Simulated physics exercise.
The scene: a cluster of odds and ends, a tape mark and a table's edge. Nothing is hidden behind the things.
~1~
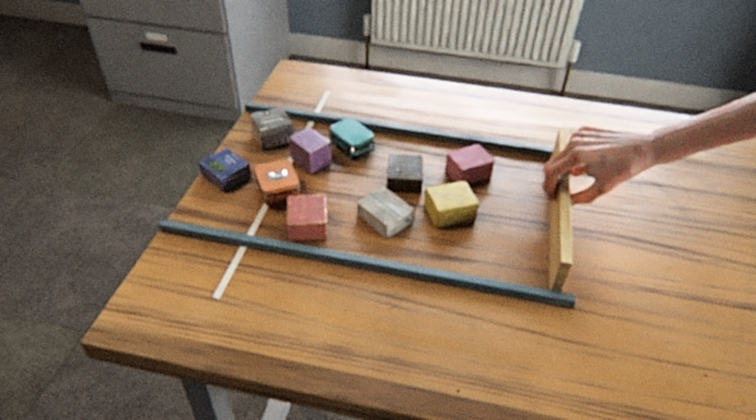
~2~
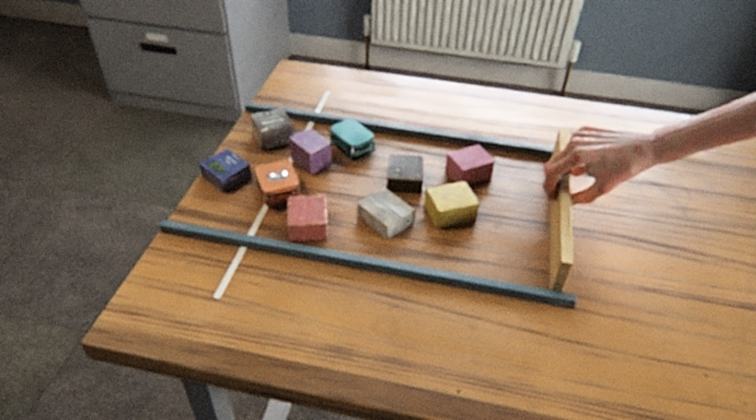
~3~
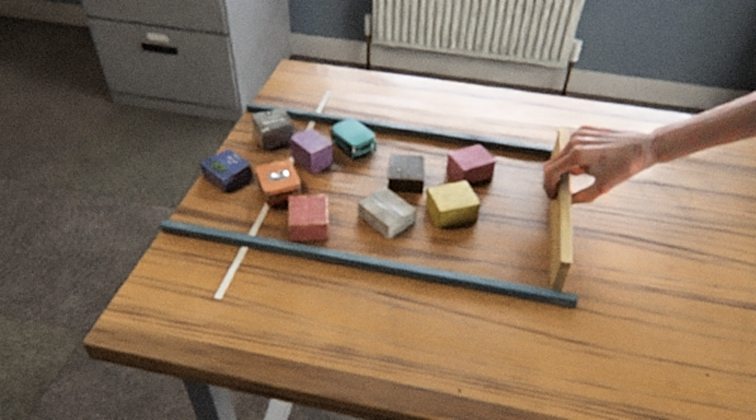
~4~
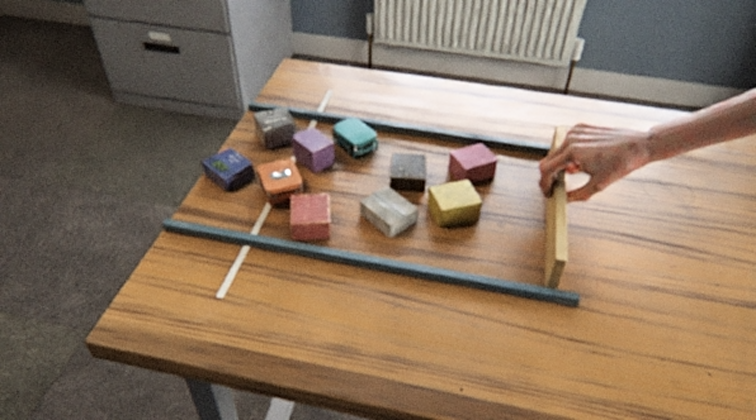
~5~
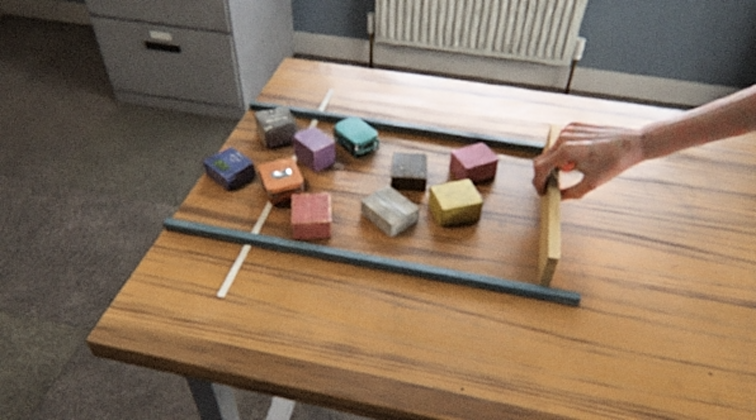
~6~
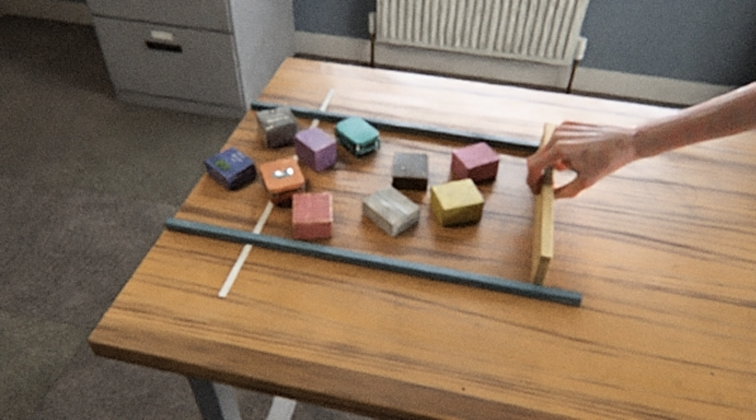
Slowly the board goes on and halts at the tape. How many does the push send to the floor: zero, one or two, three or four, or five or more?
As it turns out, the number that fall off is one or two.
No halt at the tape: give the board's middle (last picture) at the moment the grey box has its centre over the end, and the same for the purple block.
Its middle is around (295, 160) and around (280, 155).
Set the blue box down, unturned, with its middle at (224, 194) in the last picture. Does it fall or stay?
It drops off.
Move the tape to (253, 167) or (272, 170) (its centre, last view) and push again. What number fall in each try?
The counts: 7 and 3.
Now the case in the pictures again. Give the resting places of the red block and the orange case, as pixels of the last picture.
Near (203, 202) and (221, 173).
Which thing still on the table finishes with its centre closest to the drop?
The purple block.
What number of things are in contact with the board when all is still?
3 of them.
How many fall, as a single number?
Fallen: 2.
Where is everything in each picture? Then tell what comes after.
In the first picture, blue box (225, 170); grey box (272, 128); orange case (277, 184); board (560, 203); tape (283, 174).
In the second picture, grey box (272, 129); white box (386, 213).
In the third picture, orange case (279, 184); purple block (312, 151).
In the fourth picture, blue box (229, 169); yellow block (454, 203).
In the fifth picture, grey box (276, 127); board (550, 199).
In the sixth picture, blue box (231, 168); grey box (277, 127); orange case (283, 182); board (544, 198); tape (289, 172).
Soon after, none off yet; blue box at rest near (231, 168); grey box at rest near (277, 127); orange case at rest near (283, 182).
Then, none off yet; blue box moved a little near (216, 164); grey box moved about its own width near (256, 127); orange case moved about its own width near (252, 176).
At rest, the number that fall off is one or two; fallen, grey box and blue box.
